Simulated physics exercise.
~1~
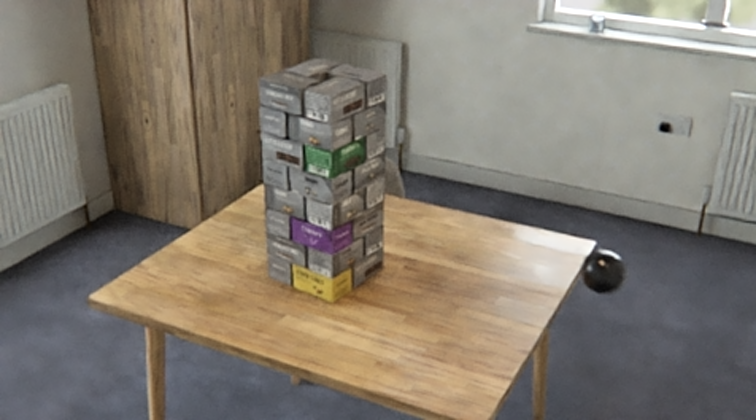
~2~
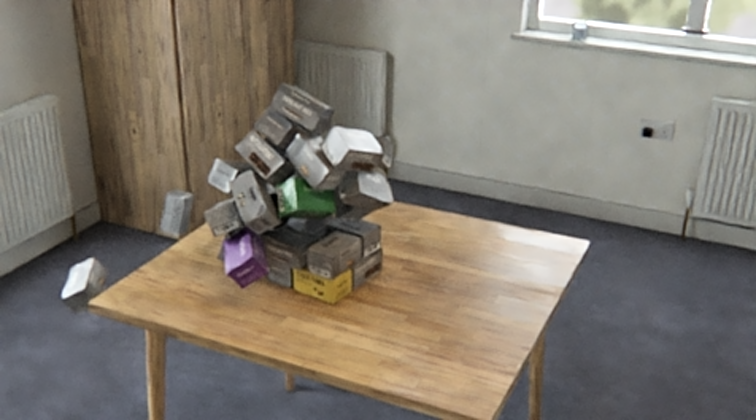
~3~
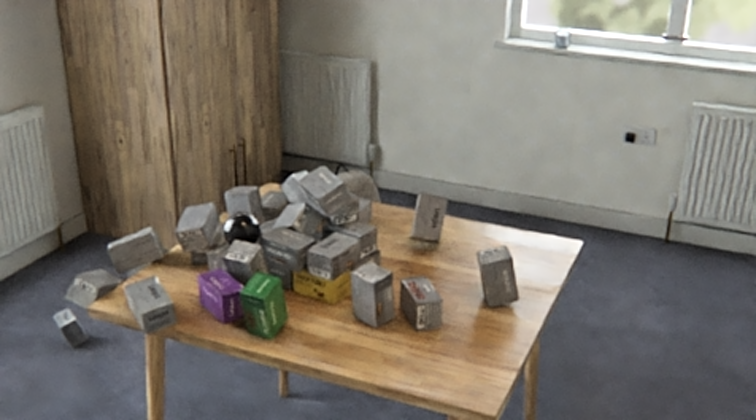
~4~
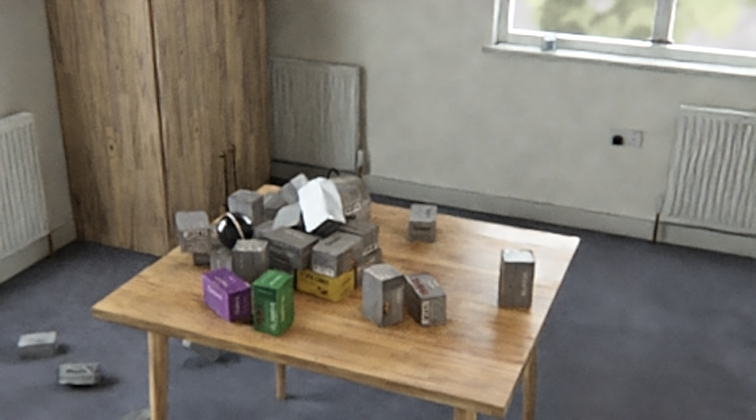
In a room with a wooden table, a dark ball flew in from the right and smashed into a tower of small grey boxes, scattering most across the tabletop and some onto the floor, while the purple and green ones toppled and the yellow one stayed put.
